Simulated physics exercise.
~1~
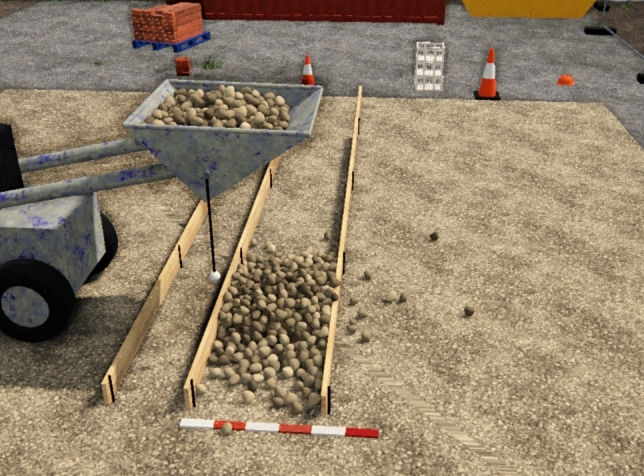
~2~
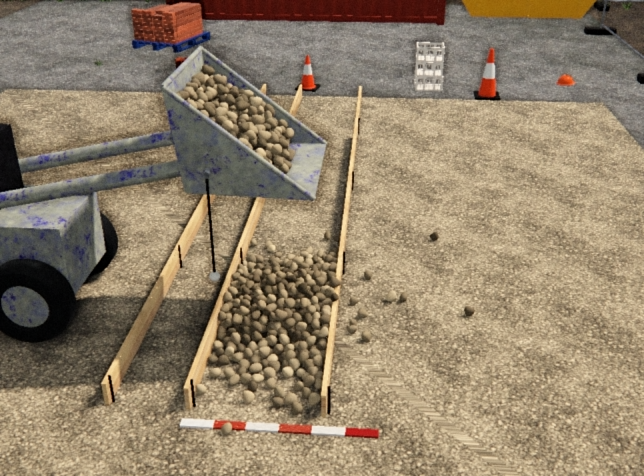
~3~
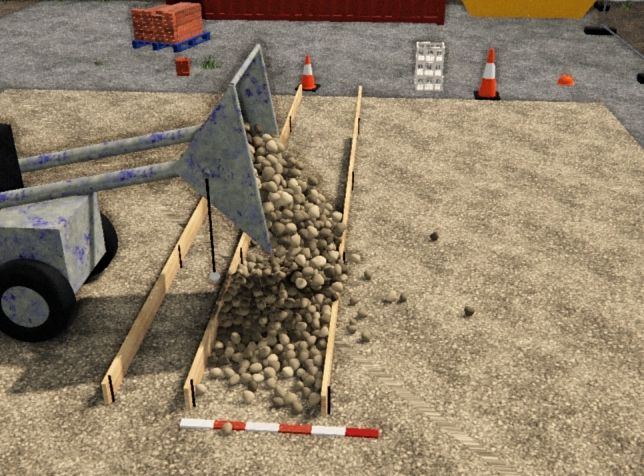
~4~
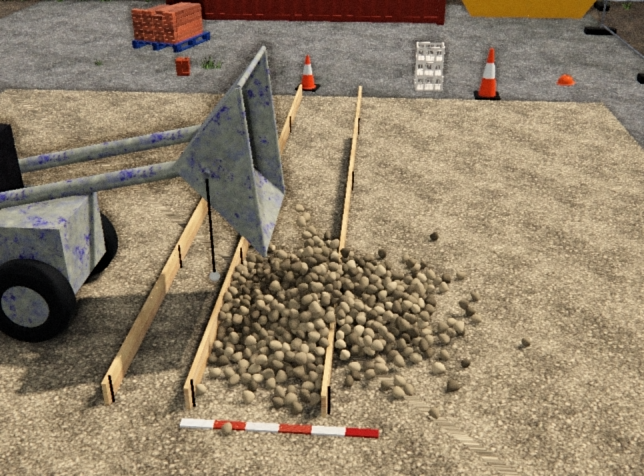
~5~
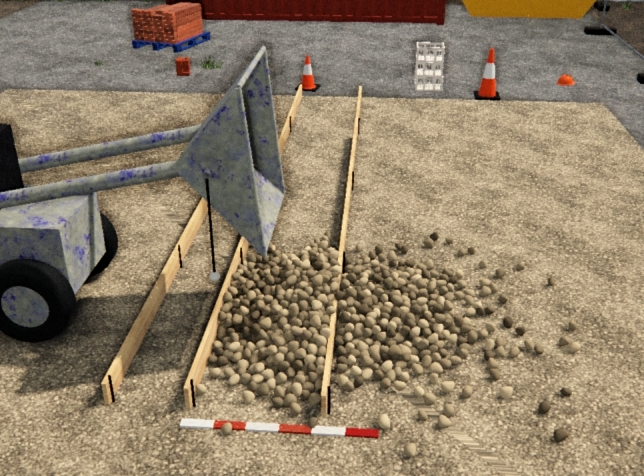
The grey bucket tips rightward, pouring round stones that spill over the right-hand plank and settle.
